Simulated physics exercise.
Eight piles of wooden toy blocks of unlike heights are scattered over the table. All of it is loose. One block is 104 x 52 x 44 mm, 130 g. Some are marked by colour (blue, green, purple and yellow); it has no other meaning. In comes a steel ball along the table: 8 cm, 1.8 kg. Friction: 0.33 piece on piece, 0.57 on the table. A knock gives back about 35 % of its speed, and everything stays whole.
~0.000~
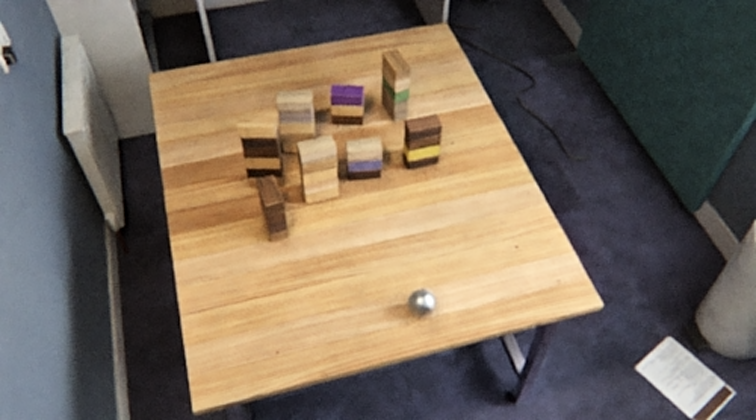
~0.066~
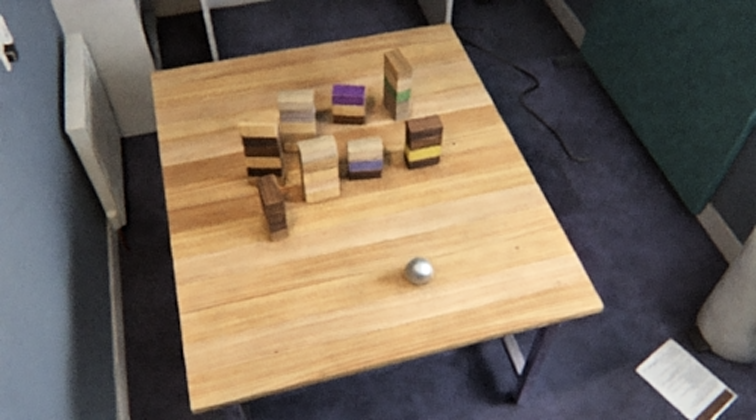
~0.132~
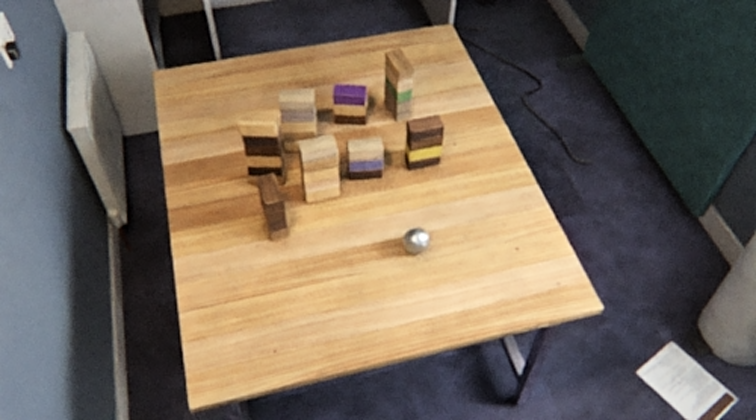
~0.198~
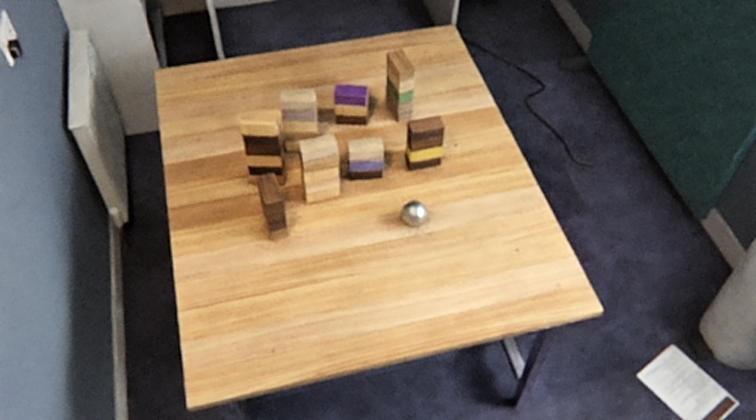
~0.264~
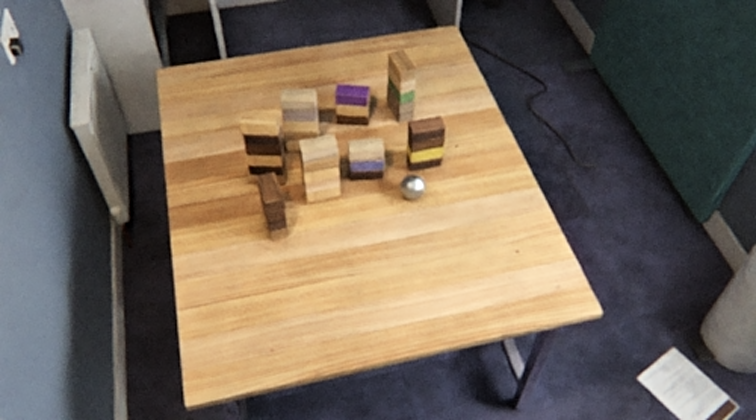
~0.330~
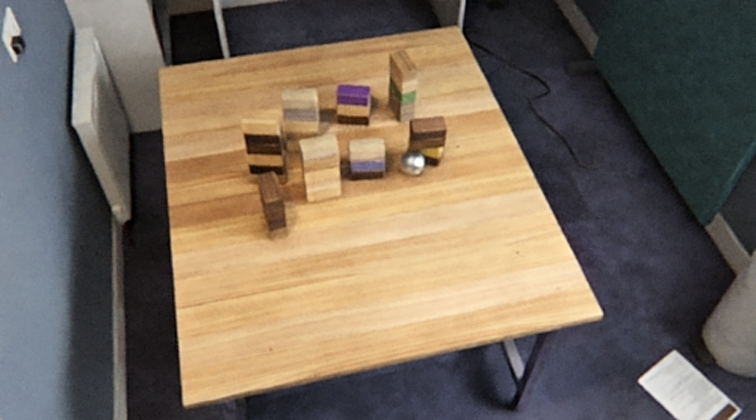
In this clip, a shiny metal ball rolls across a wooden table toward several small stacks of wooden blocks, then bumps the right-hand stack with a yellow layer, which shifts and leans slightly.
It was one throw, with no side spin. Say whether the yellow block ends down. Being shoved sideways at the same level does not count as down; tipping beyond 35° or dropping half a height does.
The yellow block drops.
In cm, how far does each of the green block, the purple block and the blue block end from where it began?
Green 12, purple 0, blue 0.
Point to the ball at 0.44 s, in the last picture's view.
Around (409, 129).
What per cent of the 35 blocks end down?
Near 20 per cent.
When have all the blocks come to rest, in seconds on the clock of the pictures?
Around 1.0 s.
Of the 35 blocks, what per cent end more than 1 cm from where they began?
Shifted: 30 per cent.
After 0.44 s, ball still moving; 2 of the 35 blocks down; yellow block 5° from how it stood.
After 0.56 s, ball still moving; 2 of the 35 blocks down; yellow block 17° from how it stood; green block 12° from how it stood.
After 0.74 s, ball still moving; 7 of the 35 blocks down; yellow block 44 mm lower; green block on its side.
In the end (1.3 s), ball rolling away; 7 of the 35 blocks down; yellow block 44 mm lower; green block on its side; purple block 7 mm from its place. From the last view, middles, yellow block near (466, 98), green block near (395, 88).
